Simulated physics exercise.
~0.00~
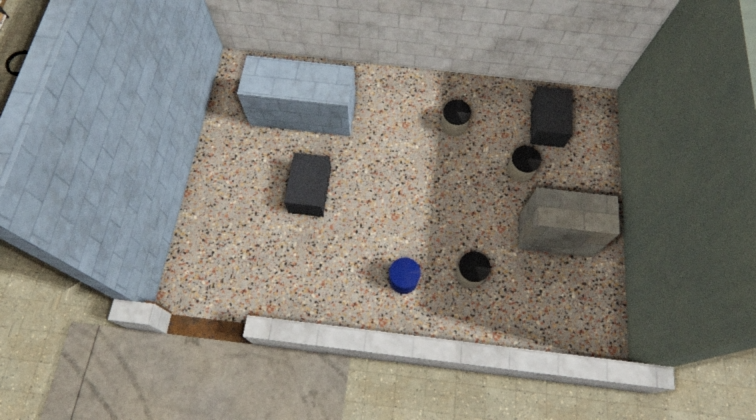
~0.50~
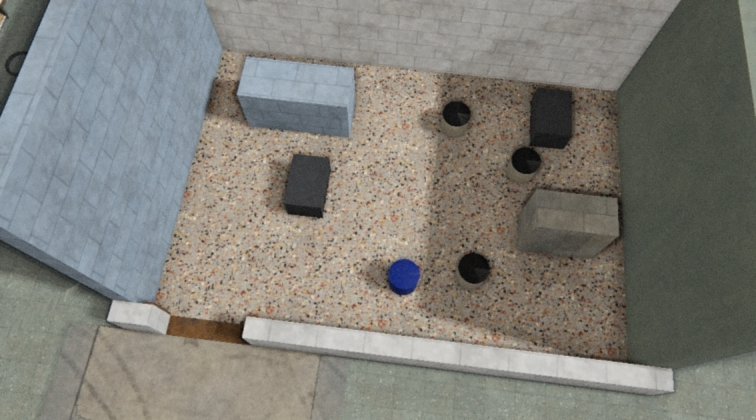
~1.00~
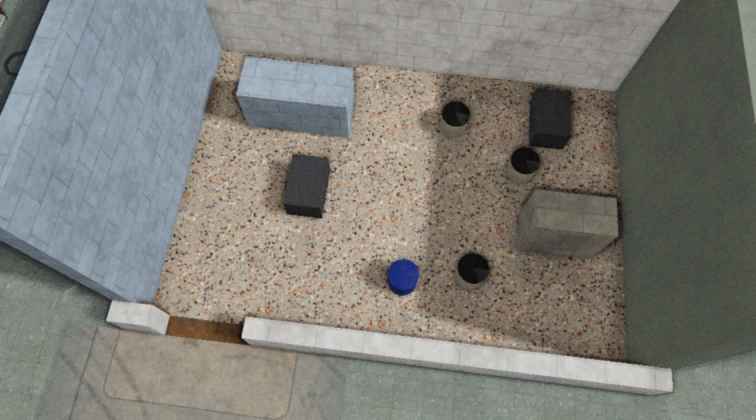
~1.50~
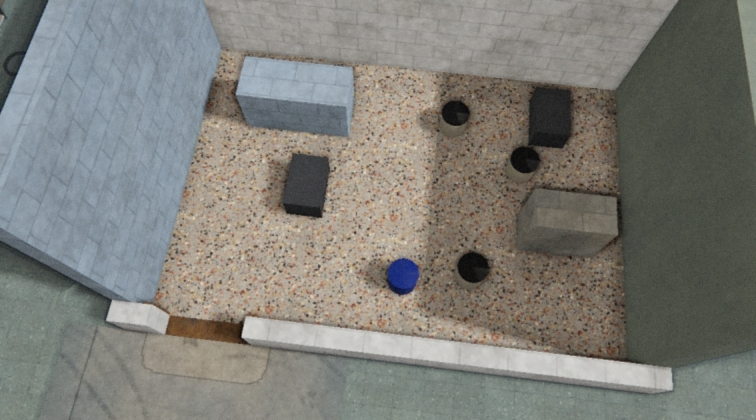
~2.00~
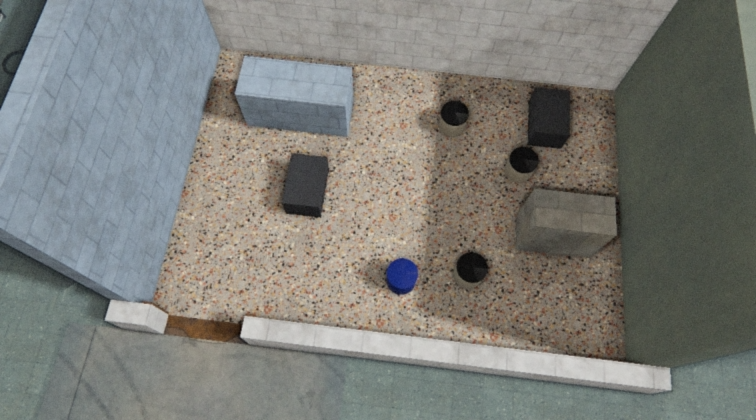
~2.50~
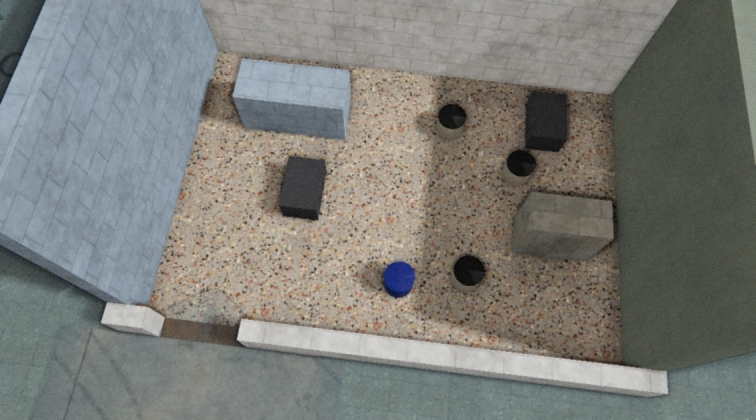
A pale blue wall on the left, a whitish one at the back and a dark green one on the right enclose a speckled-floored room, seen from above. Inside are a light blue block, dark boxes, a grey-beige block, black-topped pails and one blue pail near the front. Outside, the ground darkens to a greenish tone and a wet patch reaches the doorway, while the objects stay put and the view shifts very slightly.
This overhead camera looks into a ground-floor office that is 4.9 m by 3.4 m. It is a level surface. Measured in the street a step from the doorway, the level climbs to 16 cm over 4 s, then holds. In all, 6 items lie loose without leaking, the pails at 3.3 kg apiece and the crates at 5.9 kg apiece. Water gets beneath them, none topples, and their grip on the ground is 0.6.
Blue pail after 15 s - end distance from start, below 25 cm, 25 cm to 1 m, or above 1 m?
It will sit tight.
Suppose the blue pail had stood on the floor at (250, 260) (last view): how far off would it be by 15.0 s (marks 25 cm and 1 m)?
So it journeys a long way.
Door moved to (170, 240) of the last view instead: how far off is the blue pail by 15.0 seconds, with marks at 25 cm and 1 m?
Blue pail: Long trip.
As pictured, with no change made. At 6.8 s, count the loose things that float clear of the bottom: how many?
At that time the total is 1.
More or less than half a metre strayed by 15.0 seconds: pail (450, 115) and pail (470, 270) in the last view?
In turn: Above and below.
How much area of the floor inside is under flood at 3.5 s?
Somewhere around 1.5 m2, roughly.
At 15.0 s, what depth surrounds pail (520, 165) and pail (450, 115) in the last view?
Some 9 cm at the first, some 10 cm at the second.
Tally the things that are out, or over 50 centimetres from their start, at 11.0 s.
Tally at that time: 3.
After 3.5 s the blue pail is near (400, 276), 0.0 m from its start, aground; 0 afloat.
After 6.8 s the blue pail is near (400, 276), 0.0 m from its start, aground; 1 afloat.
After 11.0 s the blue pail is near (400, 276), 0.0 m from its start, aground; 3 afloat.
After 15.0 s the blue pail is near (400, 276), 0.0 m from its start, aground; 5 afloat.
